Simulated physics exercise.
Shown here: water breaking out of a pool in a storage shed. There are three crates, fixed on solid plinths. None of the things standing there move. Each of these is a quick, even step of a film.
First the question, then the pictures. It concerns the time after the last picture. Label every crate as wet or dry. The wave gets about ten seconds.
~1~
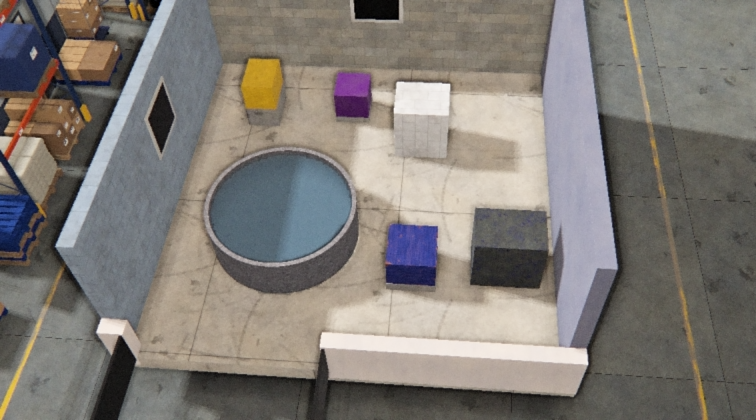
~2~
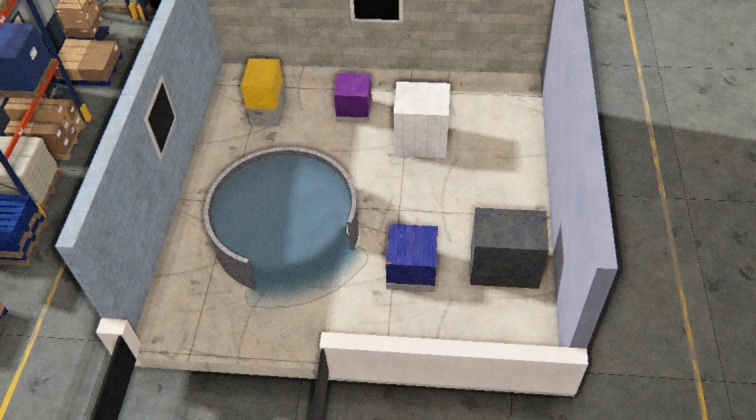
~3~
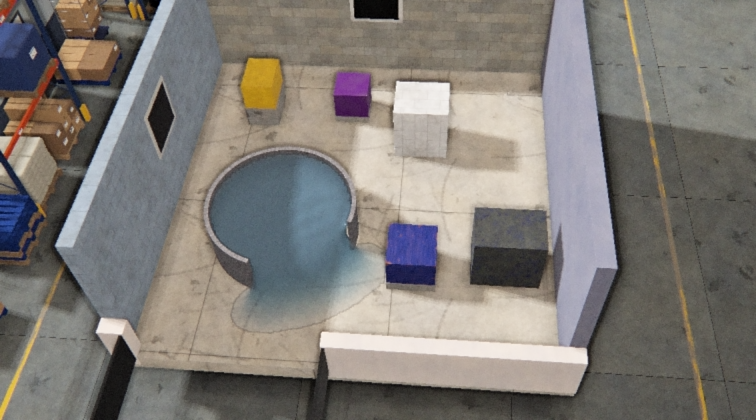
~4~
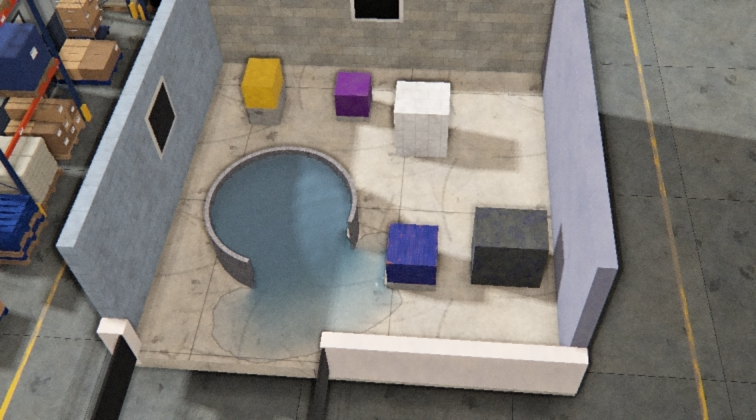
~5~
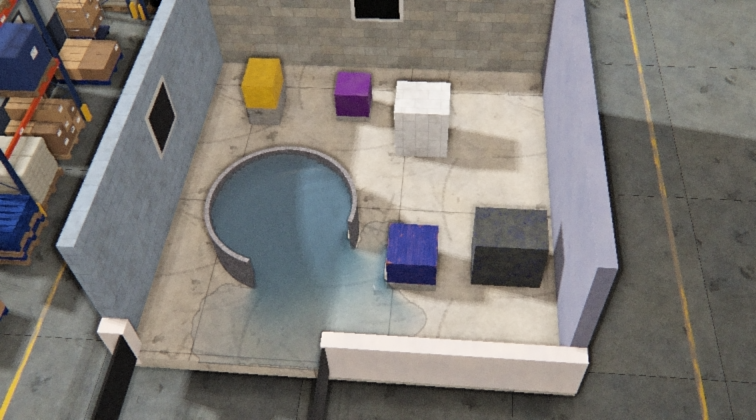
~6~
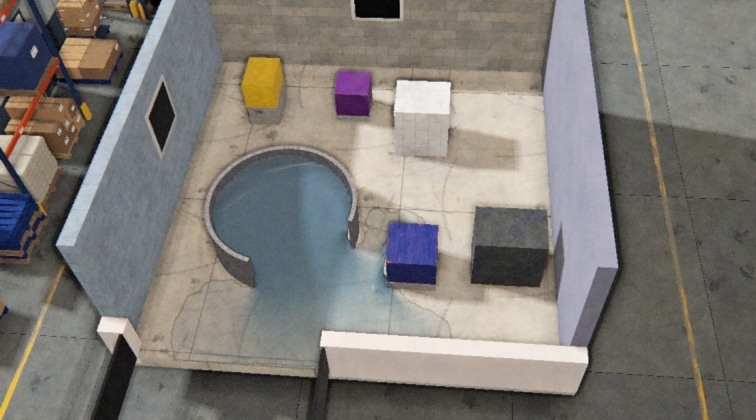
Yellow crate: Dry; blue crate: Wet; purple crate: Dry.
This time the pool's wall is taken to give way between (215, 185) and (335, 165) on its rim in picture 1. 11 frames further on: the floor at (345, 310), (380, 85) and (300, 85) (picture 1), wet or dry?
In the order given, the spots are not soaked, swamped and swamped.
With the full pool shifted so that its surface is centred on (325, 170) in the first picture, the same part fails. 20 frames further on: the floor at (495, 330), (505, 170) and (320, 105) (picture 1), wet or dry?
Taking the three spots in order: Swamped, swamped, bare.
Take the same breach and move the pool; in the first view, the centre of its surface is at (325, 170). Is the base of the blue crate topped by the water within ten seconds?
Short answer: The blue crate is reached.
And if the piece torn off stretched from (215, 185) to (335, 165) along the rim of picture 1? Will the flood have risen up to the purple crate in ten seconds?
The purple crate is reached.
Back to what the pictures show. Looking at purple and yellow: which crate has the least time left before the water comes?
The crate marked purple, I say.
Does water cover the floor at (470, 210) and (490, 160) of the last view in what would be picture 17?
Result, in sequence: Unwetted; unwetted.
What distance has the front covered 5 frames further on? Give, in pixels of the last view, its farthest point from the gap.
Approximate pixel: (557, 369).
A moment on, water covers 20 % of the floor; the yellow crate not reached, the blue crate water round its plinth, the purple crate not reached.
Next, water covers 25 % of the floor; the yellow crate not reached, the blue crate water round its plinth, the purple crate not reached.
Then, water covers 40 % of the floor; the yellow crate not reached, the blue crate water round its plinth, the purple crate water round its plinth.
Later, water covers 60 % of the floor; the yellow crate water round its plinth, the blue crate water round its plinth, the purple crate water round its plinth.
In the end, water covers 85 % of the floor; the yellow crate stayed above the water, the blue crate was topped, the purple crate stayed above the water.
